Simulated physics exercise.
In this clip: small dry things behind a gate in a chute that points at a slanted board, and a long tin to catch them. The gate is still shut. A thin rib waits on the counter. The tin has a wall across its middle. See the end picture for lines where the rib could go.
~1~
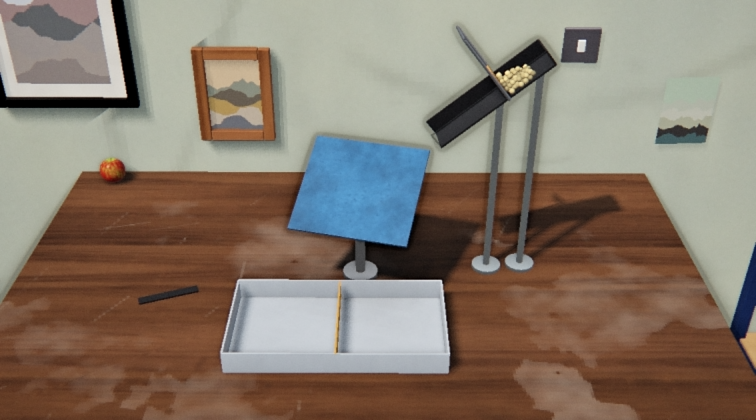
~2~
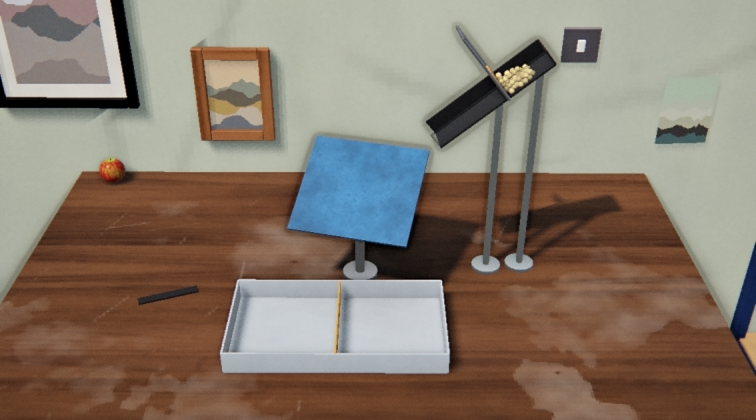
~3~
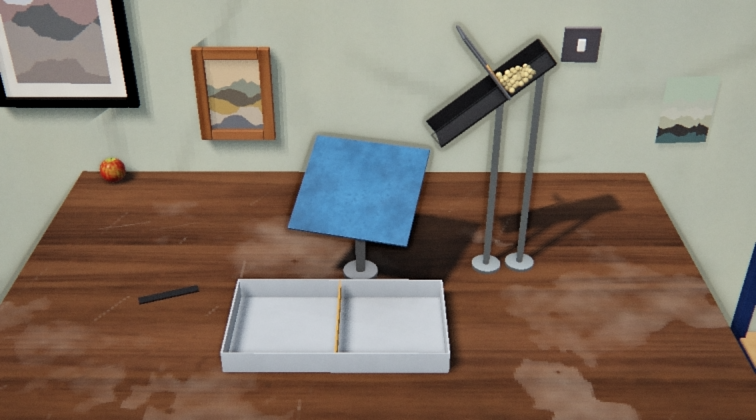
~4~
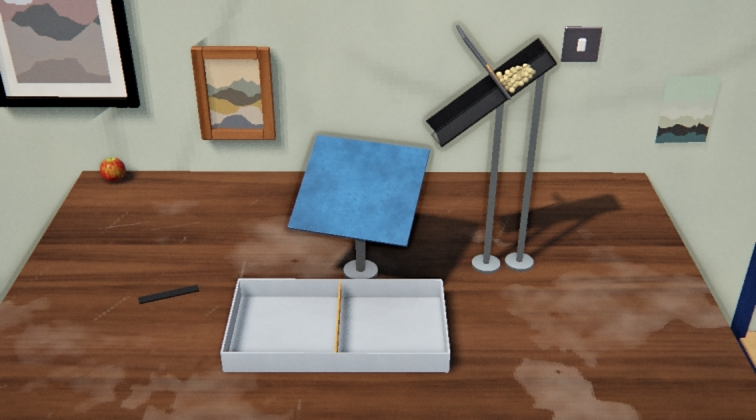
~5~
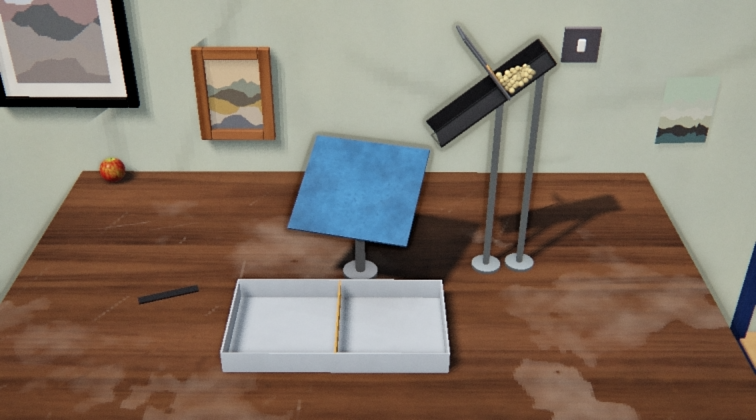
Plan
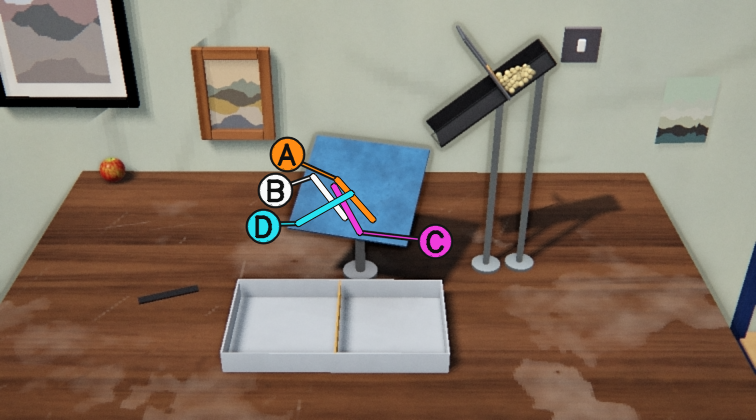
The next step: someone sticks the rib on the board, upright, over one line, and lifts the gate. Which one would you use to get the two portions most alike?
Line B.
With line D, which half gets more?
More lands on the left.
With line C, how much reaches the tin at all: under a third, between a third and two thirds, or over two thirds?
Line C gives over two thirds.
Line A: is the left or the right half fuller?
Right.
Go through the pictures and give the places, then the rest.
In the first picture, load behind the gate (515, 78), soya beans; lip of the chute (439, 141), sloping fairly steeply.
In the second picture, middle of the board (359, 188), tilted fairly steeply; middle of its low edge (346, 237); of its high edge (372, 143).
In the third picture, front corners of the tin (221, 353) and (449, 354); front end of its middle wall (335, 353); gate still shut (492, 74).
In the fourth picture, middle of the load (515, 77); lip (439, 140).
In the fifth picture, middle of the load (515, 77); lip (439, 141).
On the marked copy, line A from (337, 179) to (372, 219); line B from (313, 176) to (345, 217); line C from (334, 186) to (359, 232); line D from (351, 193) to (298, 223).
Choosing A, of what is caught, about a tenth in the left half, almost all in the right.
Choosing B, of what is caught, roughly half in the left half, roughly half in the right.
Choosing C, of what is caught, just a few in the left half, almost all in the right.
Choosing D, of what is caught, the larger part in the left half, roughly a quarter in the right.
